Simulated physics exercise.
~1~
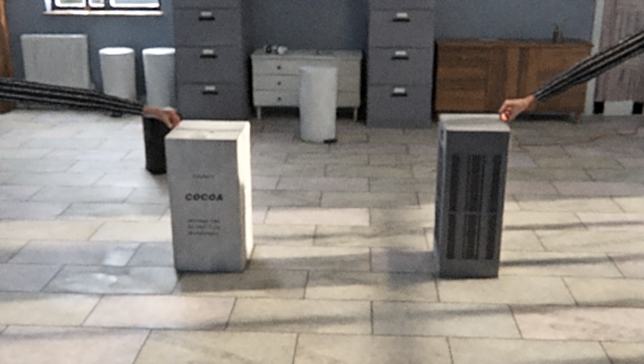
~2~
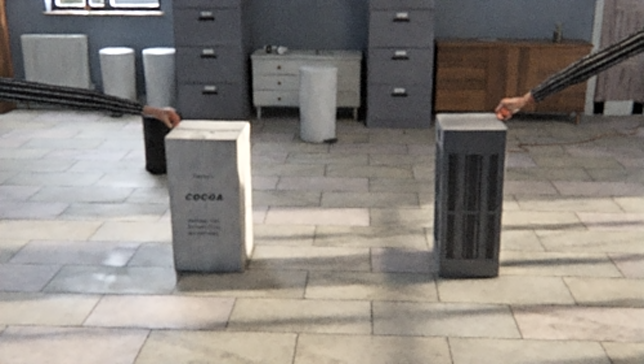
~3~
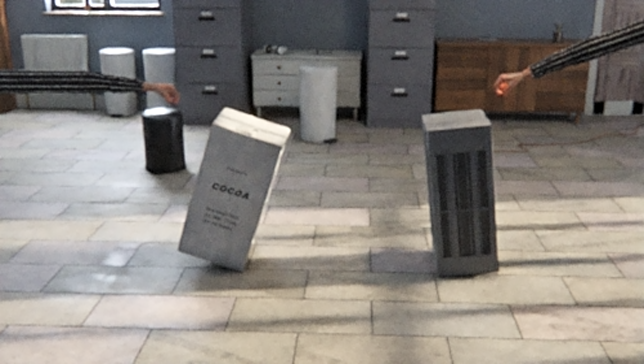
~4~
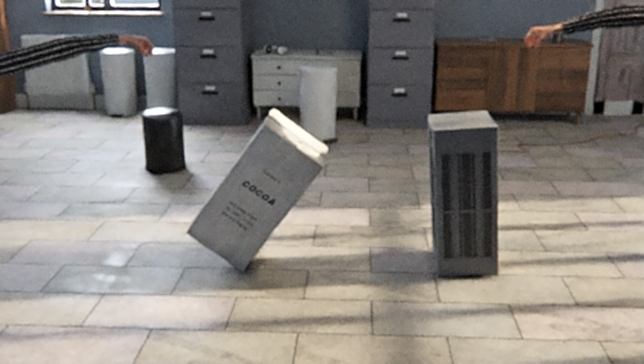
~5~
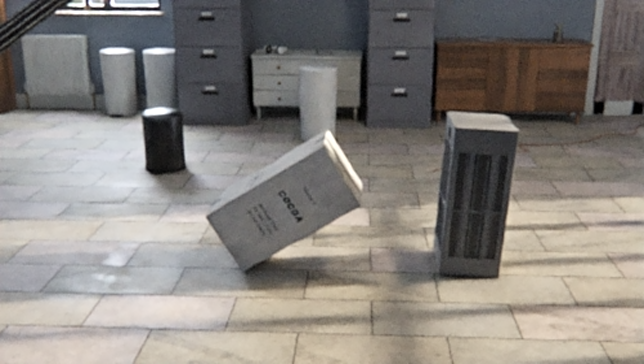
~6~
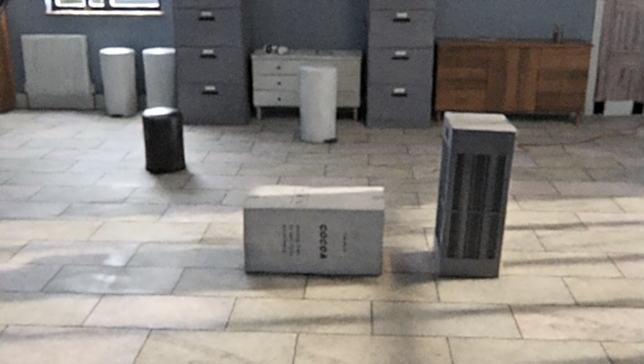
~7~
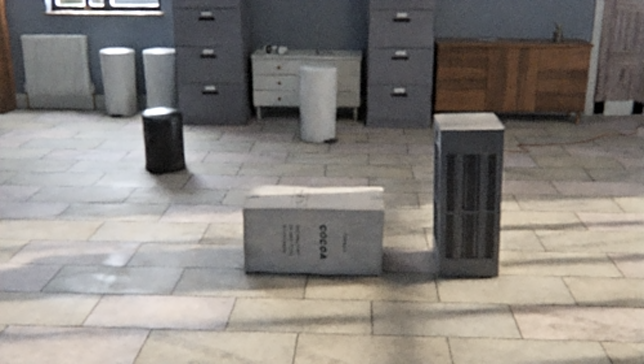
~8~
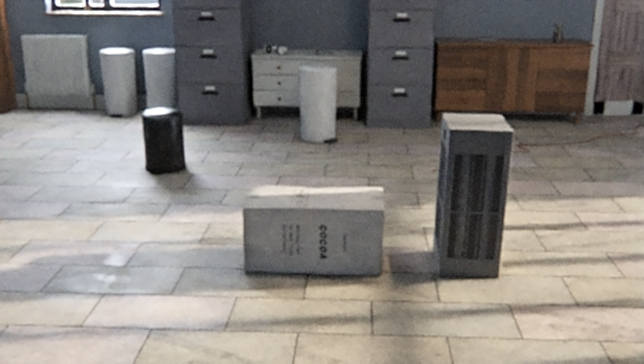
A white parcel and a grey crate standing on a tiled floor are each pushed at the top by a hand, which then draws back; the parcel tips right and lands on its side, while the crate rocks slightly and settles upright.
